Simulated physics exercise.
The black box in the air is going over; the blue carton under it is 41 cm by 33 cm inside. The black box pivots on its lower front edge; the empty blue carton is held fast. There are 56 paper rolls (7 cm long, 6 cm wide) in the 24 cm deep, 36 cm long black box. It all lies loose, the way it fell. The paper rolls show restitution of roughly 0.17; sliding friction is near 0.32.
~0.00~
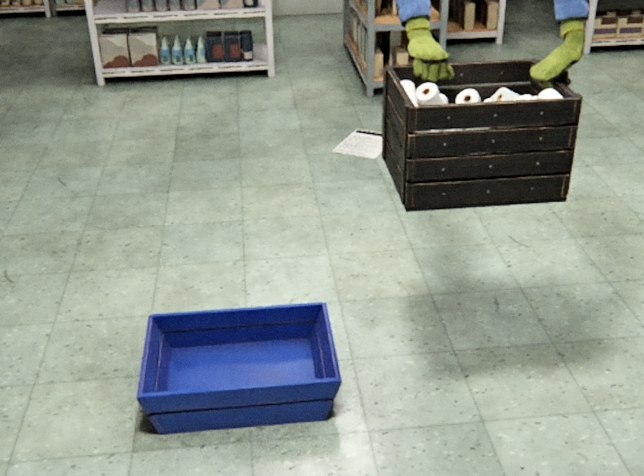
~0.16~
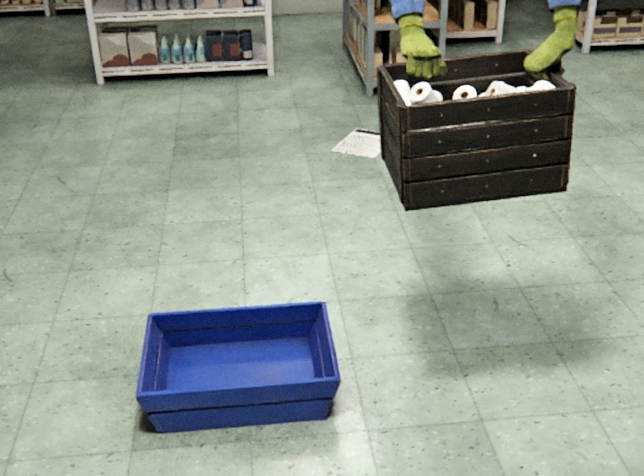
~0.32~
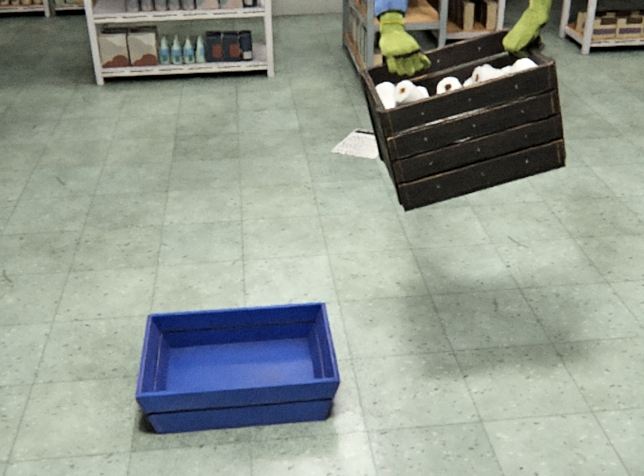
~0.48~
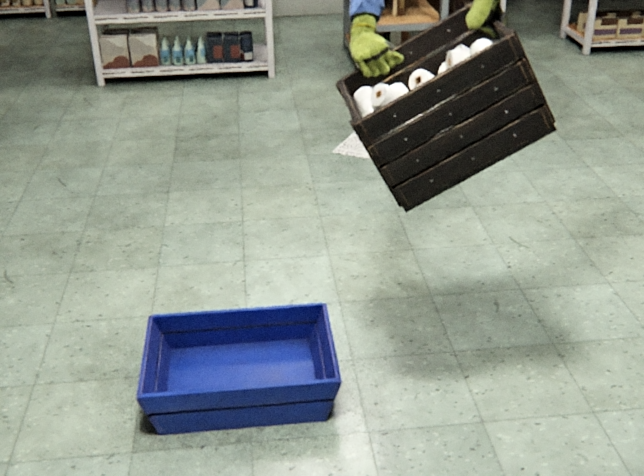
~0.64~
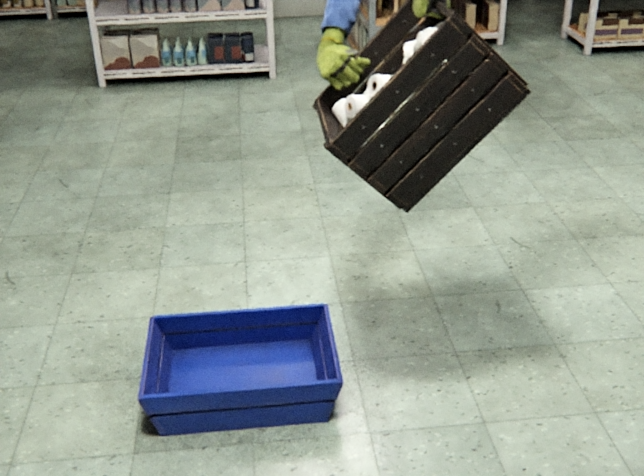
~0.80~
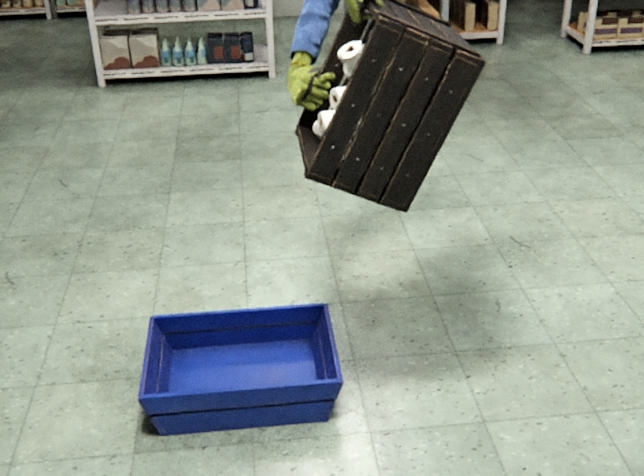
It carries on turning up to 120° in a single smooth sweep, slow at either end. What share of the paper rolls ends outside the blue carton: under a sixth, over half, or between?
Missing the blue carton and ending outside it: A minor share below a sixth of them.
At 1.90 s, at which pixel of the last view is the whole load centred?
Load centre: About (220, 355).
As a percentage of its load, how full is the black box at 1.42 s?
It comes to near 40 percent of it.
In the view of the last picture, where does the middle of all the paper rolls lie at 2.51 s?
The centre sits near (221, 368).
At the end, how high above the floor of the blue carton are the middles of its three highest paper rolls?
I'd say near 14 cm.
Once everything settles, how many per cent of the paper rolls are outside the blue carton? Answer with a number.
Somewhere close to 5 per cent, I reckon.
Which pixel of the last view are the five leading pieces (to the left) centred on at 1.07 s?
Mean position approx. (244, 184).
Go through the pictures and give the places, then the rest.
In the first frame (we follow the rim corner now nearest the camera), black box at (416, 106); blue carton at (141, 395); tilt 0°; nothing out yet.
The second frame shows black box at (408, 106); tilt 4°.
The third frame shows black box at (387, 110); tilt 14°.
The fourth frame shows black box at (359, 121); tilt 29°.
The fifth frame shows black box at (331, 142); tilt 46°.
The sixth frame shows black box at (308, 171); blue carton at (143, 397); tilt 65°; nothing out yet.
After 1.07 s, tilt 95°; 48 still in the black box and 8 in the air.
After 1.42 s, tilt 119°; 22 still in the black box, 16 in the blue carton, 1 outside the blue carton and 17 in the air.
After 1.90 s, tilt 120°; 48 in the blue carton, 4 outside the blue carton and 4 in the air.
Outcome (at 2.51 s), 52 in the blue carton and 4 outside the blue carton. Asked share, 4 of 56, 7 per cent.
